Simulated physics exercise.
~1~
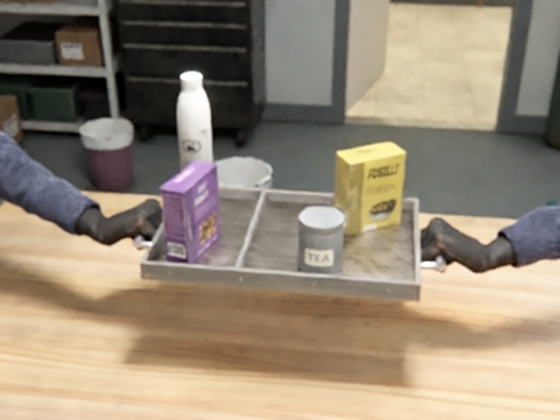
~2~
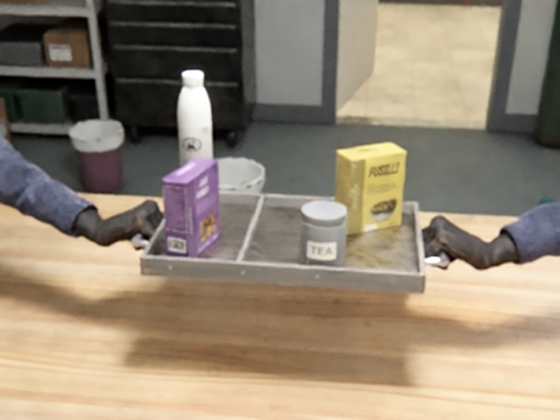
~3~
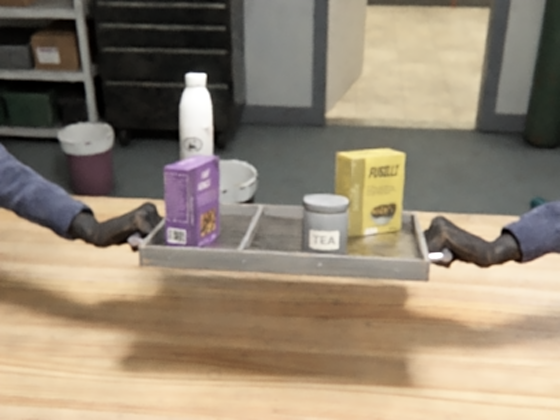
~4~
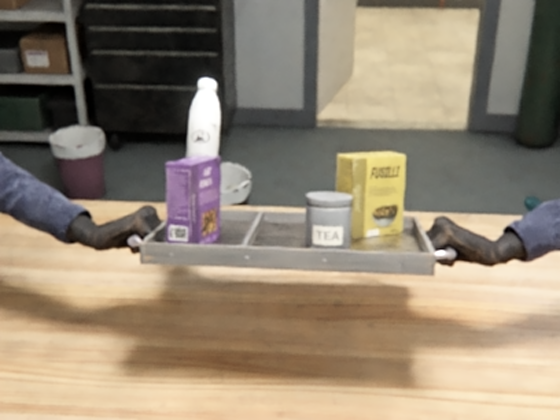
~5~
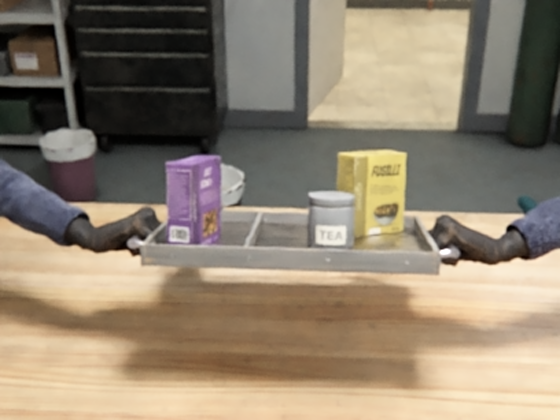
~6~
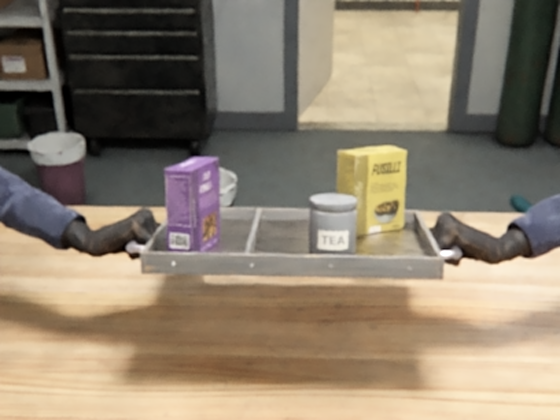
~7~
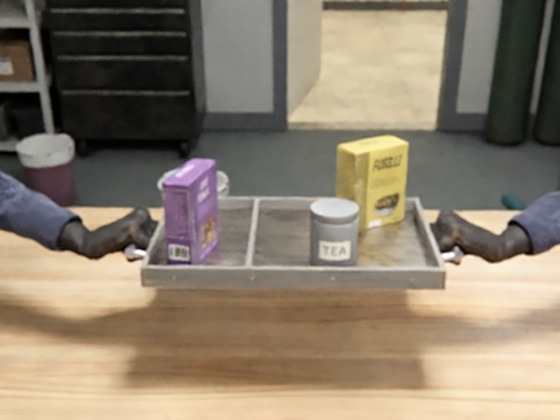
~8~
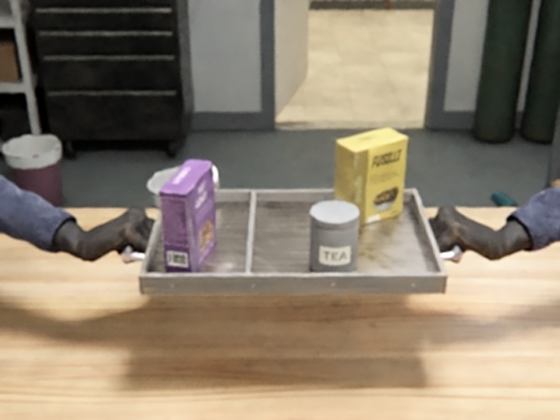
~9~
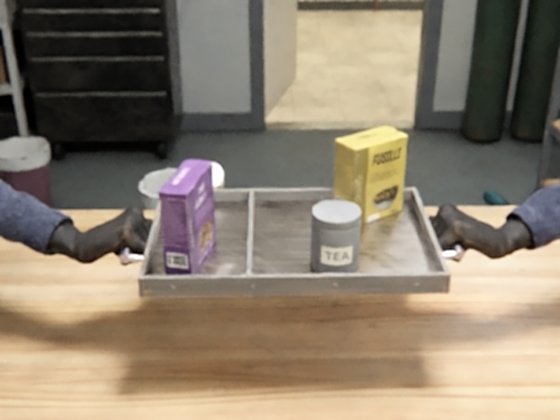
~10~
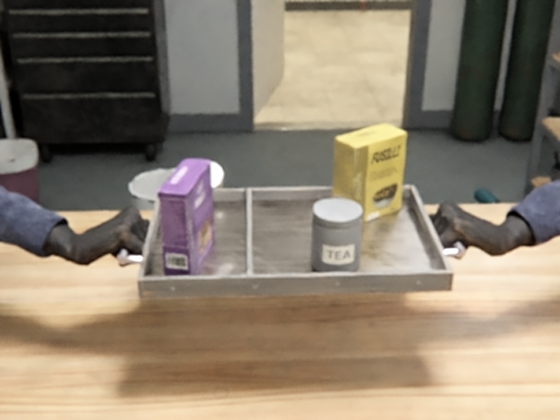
In a workshop, two gloved hands tipping a tray's far edge down and levelling it, the white bottle falling off behind, three items staying.
